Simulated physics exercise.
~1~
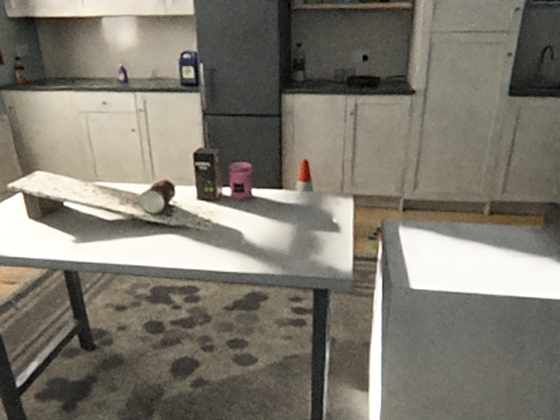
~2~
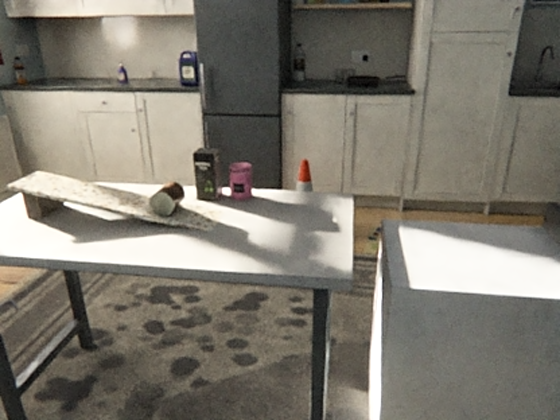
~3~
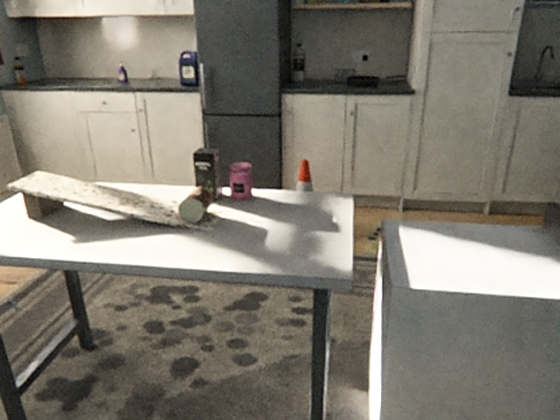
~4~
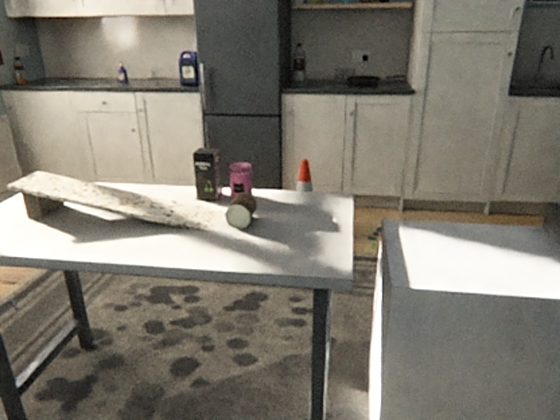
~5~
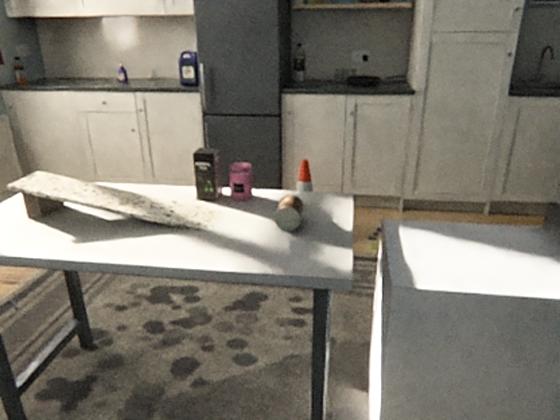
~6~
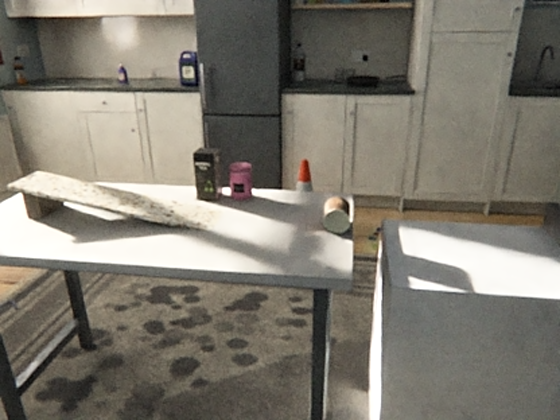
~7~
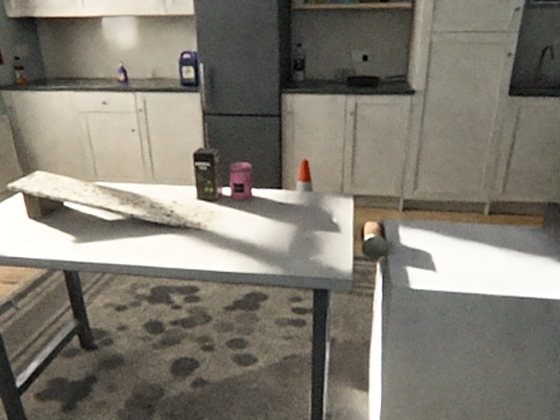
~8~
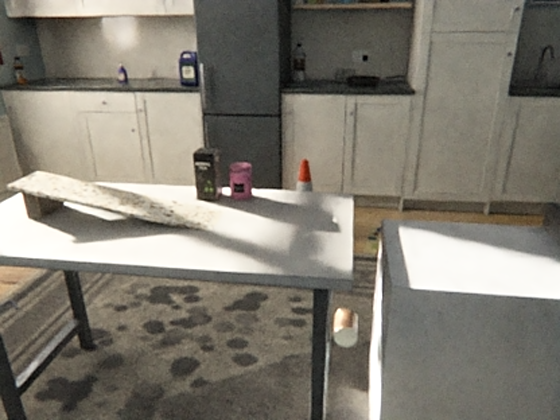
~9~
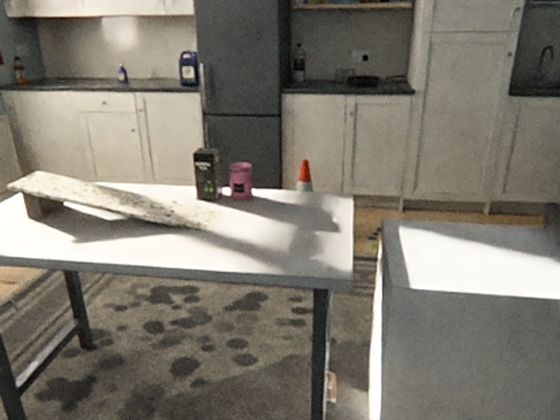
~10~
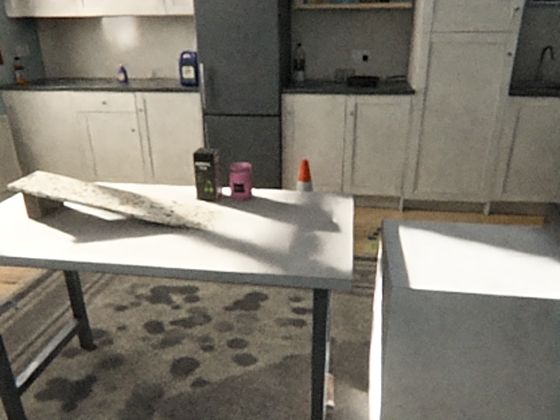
In a kitchen, a brown tin rolled down a sloping board and across a white table, past a black carton and a pink jar, then shot off the right edge, reached the lower top and dropped into the gap, out of sight.
